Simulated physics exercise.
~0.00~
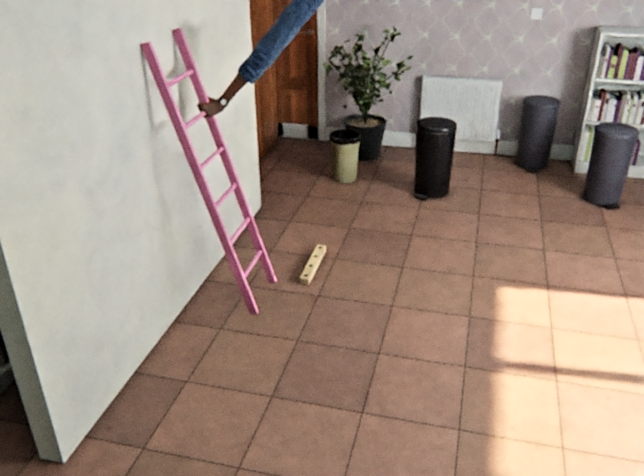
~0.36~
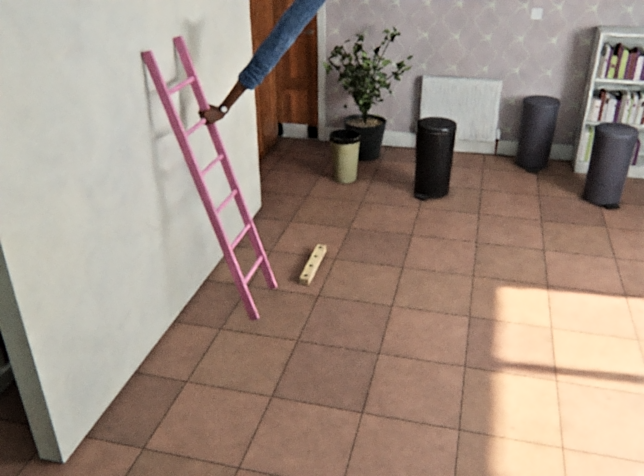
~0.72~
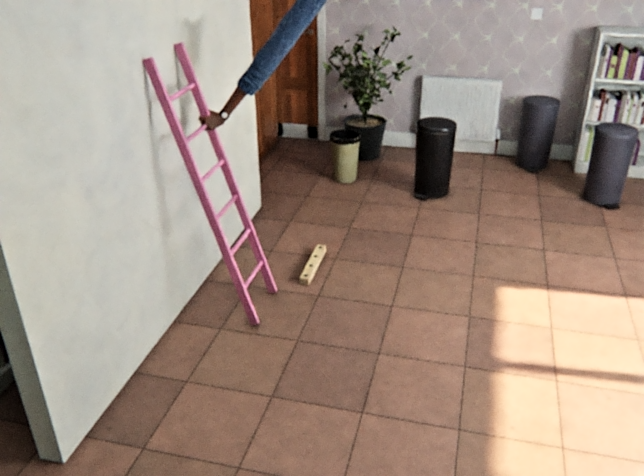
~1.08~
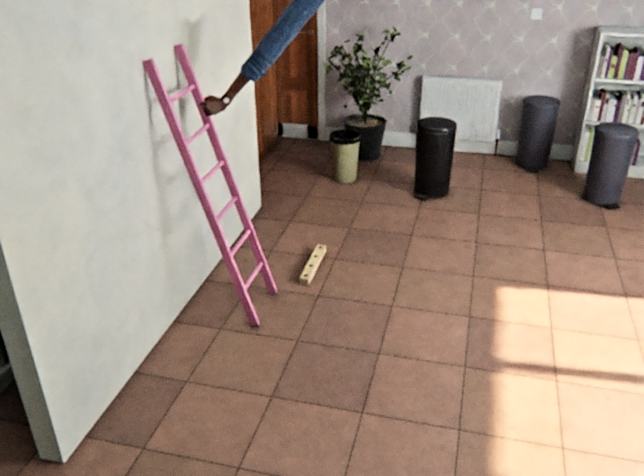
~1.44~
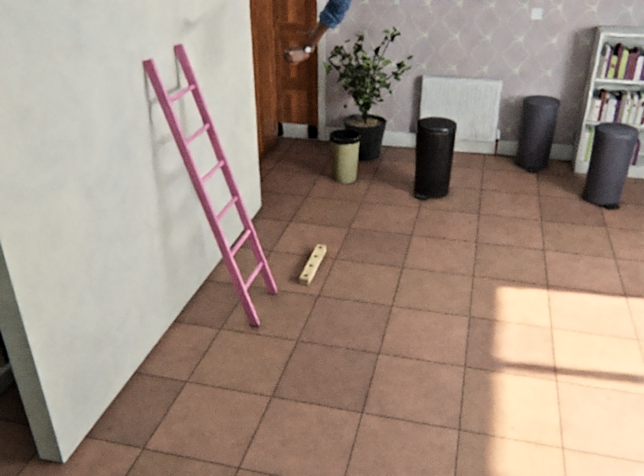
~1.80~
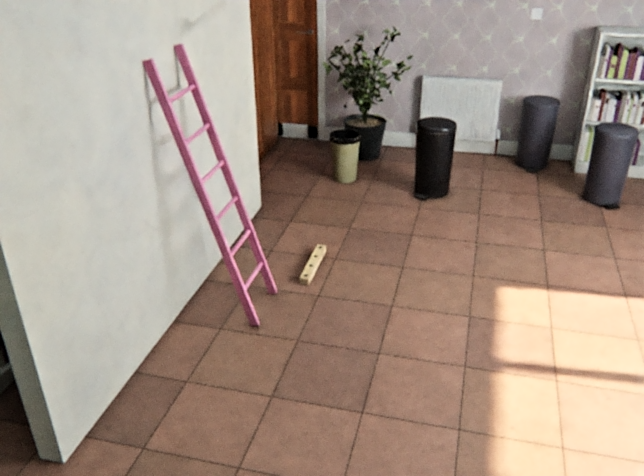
In a sunlit room with brown floor tiles, seen from above by a still camera, a pink ladder-like rack leans against a pale wall on the left. A small light-coloured batten lies on the floor just to its right, while a potted plant, several dark bins and a white bookcase stand towards the back. A hand reaching down from the top, in a blue sleeve, holds the rack and eases it slightly downward until it settles. The hand lets go, draws back towards the door and leaves the view. The rack stays propped against the wall, and the batten remains where it was.
